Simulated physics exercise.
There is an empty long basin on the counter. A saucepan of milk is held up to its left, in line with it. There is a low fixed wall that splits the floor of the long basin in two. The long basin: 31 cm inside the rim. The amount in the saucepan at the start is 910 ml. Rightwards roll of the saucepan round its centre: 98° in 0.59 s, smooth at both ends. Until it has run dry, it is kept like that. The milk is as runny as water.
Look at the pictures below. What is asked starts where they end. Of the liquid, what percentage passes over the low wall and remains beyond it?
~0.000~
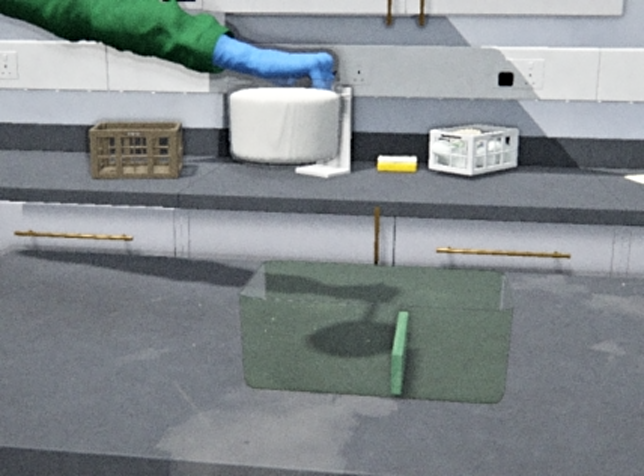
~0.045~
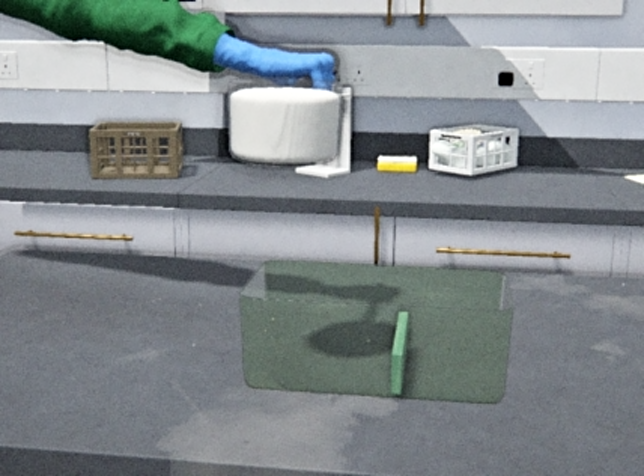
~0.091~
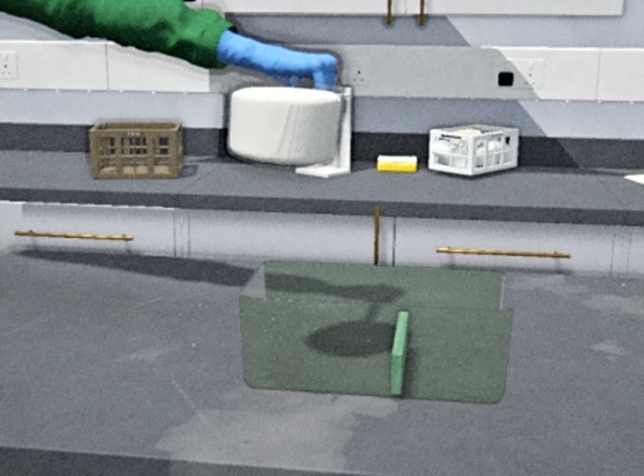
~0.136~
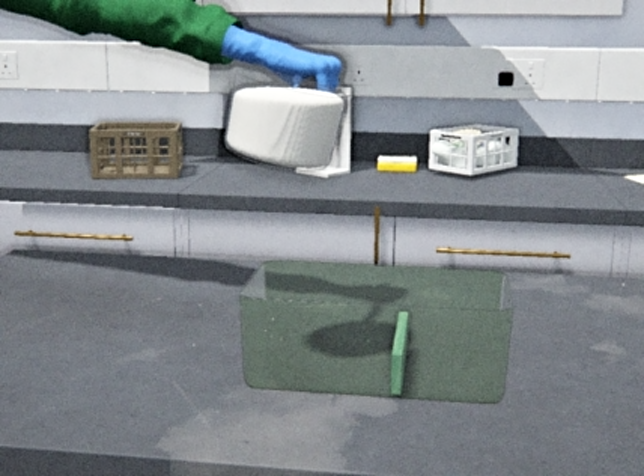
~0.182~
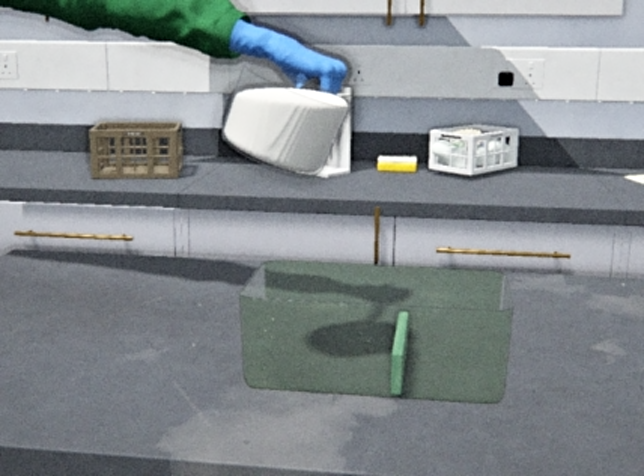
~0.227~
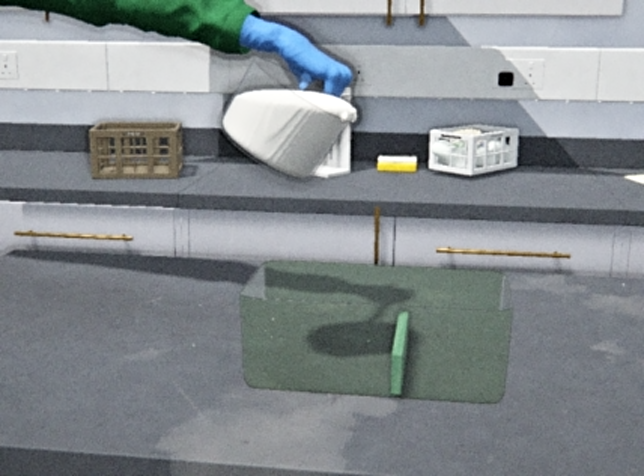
The far part has about 56 per cent.
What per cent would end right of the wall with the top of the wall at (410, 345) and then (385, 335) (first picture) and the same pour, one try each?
Try 1: 40 %; try 2: 85 %.
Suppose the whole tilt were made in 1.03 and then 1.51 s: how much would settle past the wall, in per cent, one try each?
Some 65 and 65 per cent, in that order.
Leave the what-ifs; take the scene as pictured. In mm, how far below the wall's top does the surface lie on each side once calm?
Roughly 36 mm on the left side and roughly 22 mm on the right.
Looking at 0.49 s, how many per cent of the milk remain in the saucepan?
Close to 44 percent of the liquid remains at that time.
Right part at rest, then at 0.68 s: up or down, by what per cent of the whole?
It goes higher by about 3 %.
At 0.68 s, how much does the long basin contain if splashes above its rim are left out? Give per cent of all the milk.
Roughly 70 per cent.
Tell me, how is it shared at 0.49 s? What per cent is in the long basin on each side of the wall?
I'd say about 2 left and about 8 right.
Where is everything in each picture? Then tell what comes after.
It leans 0°; its right rim is at (340, 85); the milk meets the walls at (234, 93) and (339, 95); the long basin's rim runs from (252, 279) to (509, 292); the wall's top is at (401, 333), in the first picture.
It leans 1°; its right rim is at (341, 87); the milk meets the walls at (234, 93) and (340, 96), in the second picture.
It leans 6°; its right rim is at (343, 91); the milk meets the walls at (235, 92) and (341, 97), in the third picture.
It leans 12°; its right rim is at (346, 98); the milk meets the walls at (238, 91) and (344, 99), in the fourth picture.
It leans 21°; its right rim is at (349, 109); the milk meets the walls at (237, 96) and (349, 102), in the fifth picture.
It leans 32°; its right rim is at (349, 120); the milk meets the walls at (232, 103) and (349, 112); 3 per cent is over the edge, in the sixth picture.
Then, 0.49 s in, the tilt is 91° and 44 per cent is still to pour, 2 is left of the wall and 8 right of it.
Then, 0.68 s in, the tilt is 98° and 12 per cent is still to pour, 17 is left of the wall and 52 right of it.
Then, 0.87 s in, the tilt is 98° and 3 per cent is still to pour, 32 is left of the wall and 56 right of it.
Then, 1.09 s in, the tilt is 98° and 1 per cent is still to pour, 40 is left of the wall and 56 right of it.
Finally, 42 per cent lies left of the wall, 56 right of it and 2 outside.
